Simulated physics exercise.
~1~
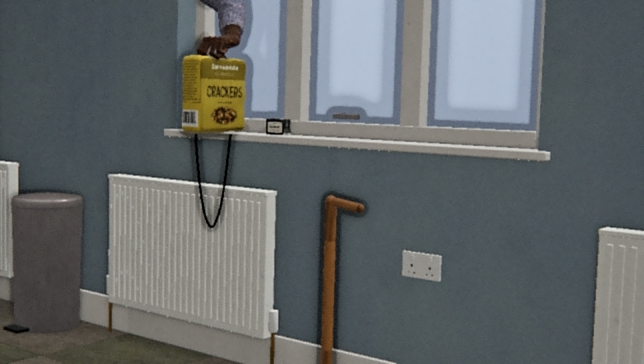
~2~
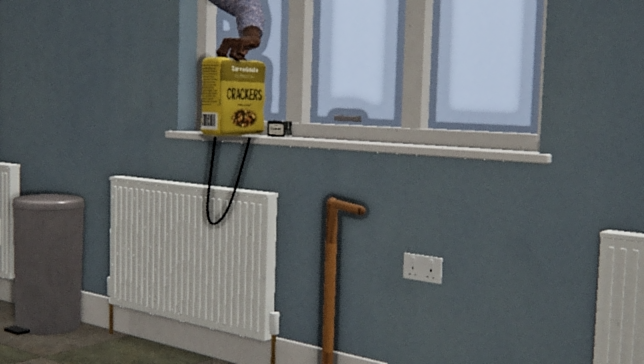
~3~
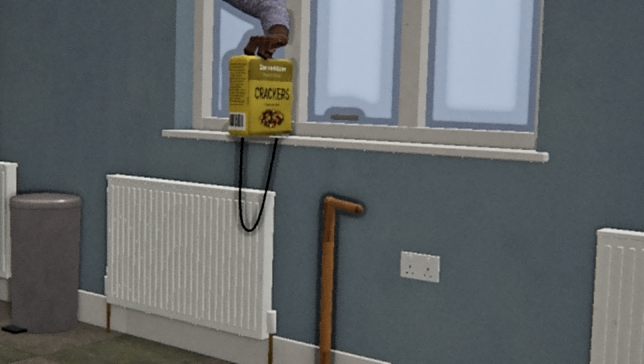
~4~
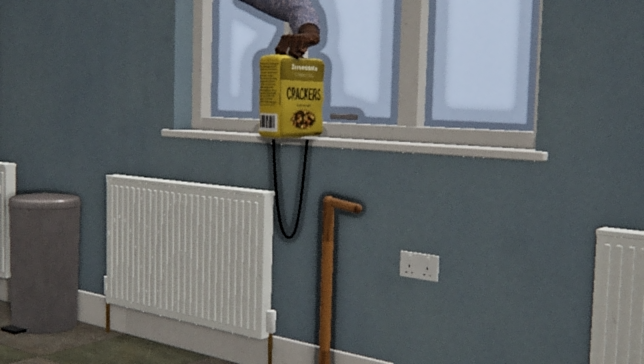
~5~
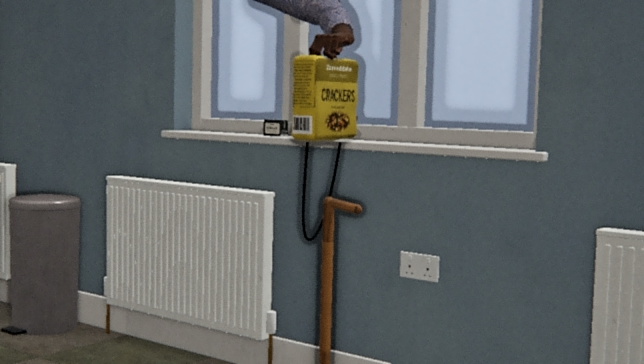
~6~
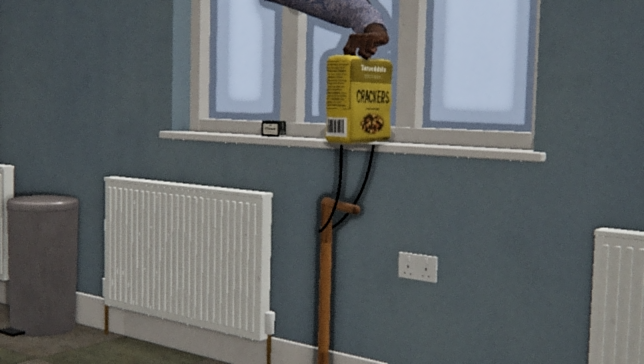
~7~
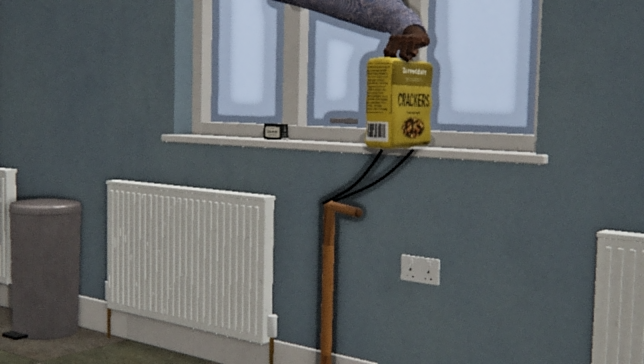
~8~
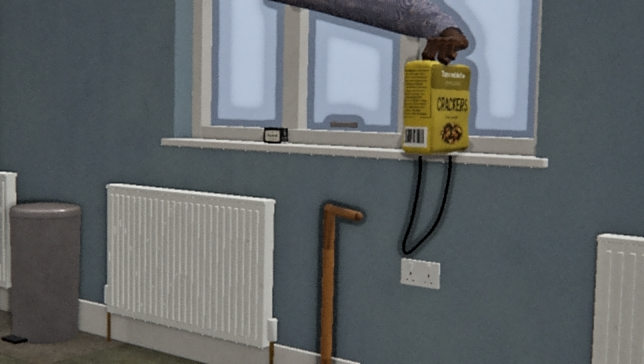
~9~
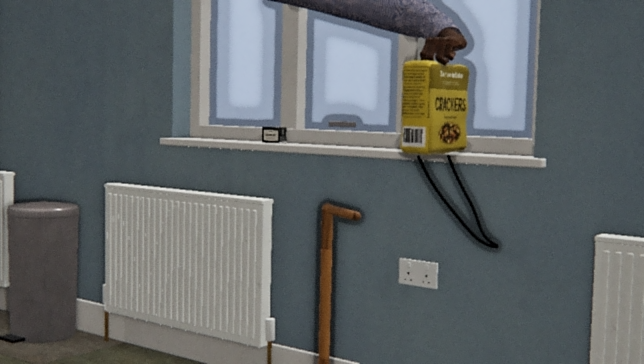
Along a windowsill in a blue-walled room, a hand moved a yellow crackers box steadily to the right, a dark loop dangling beneath it. The loop brushed across the top of a hooked wooden post, then came away freely and swung beyond it as the box stopped.
